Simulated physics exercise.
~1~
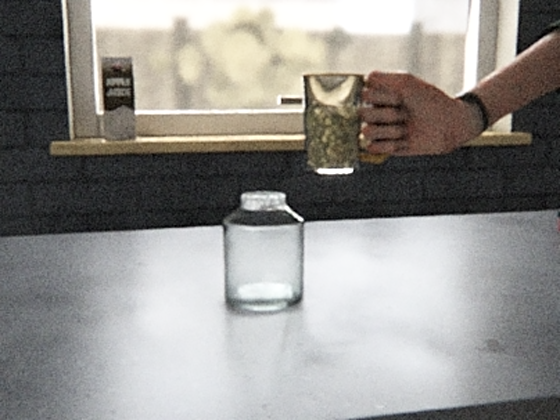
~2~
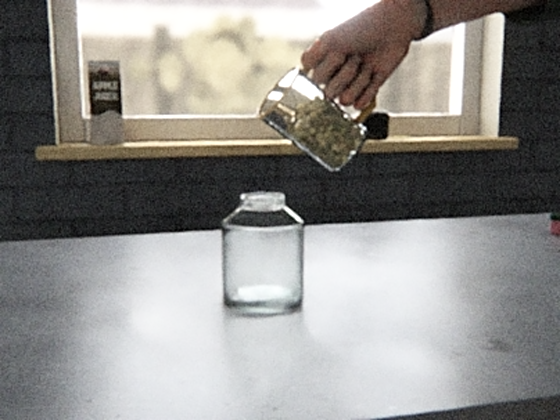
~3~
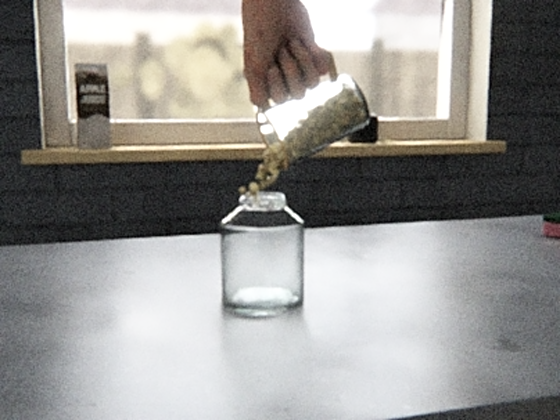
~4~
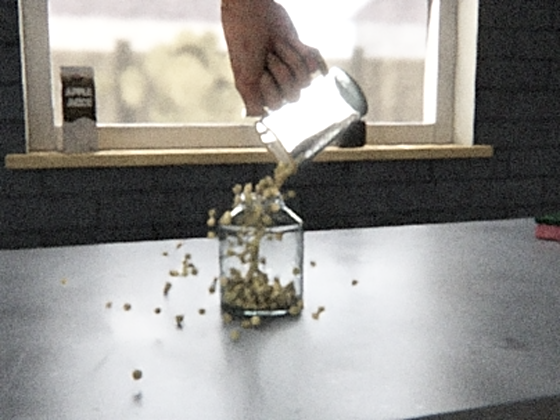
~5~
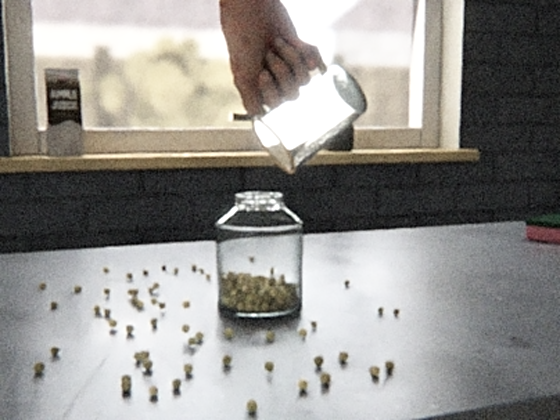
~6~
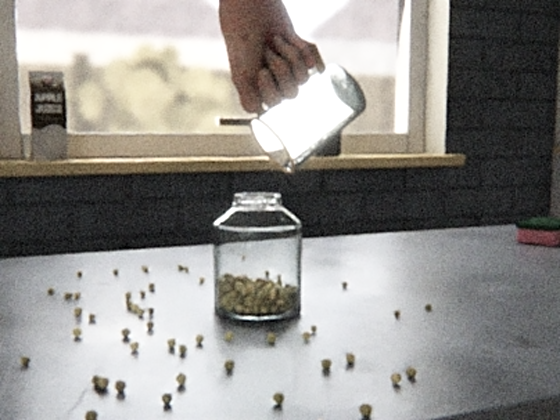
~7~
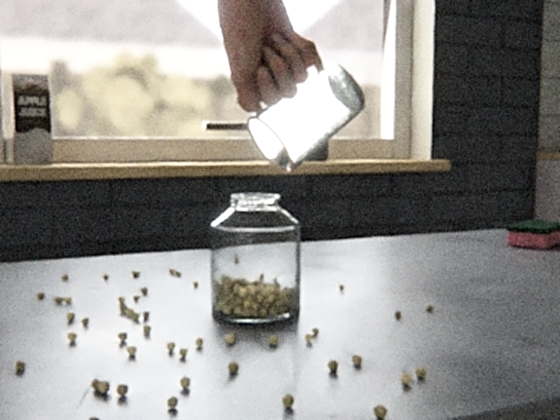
In the video, a hand holding a clear cup of soya beans moves left and tips it over a glass jar on a table, pouring them out. Many land in the jar while others scatter across the tabletop, and the emptied cup stays tilted above.
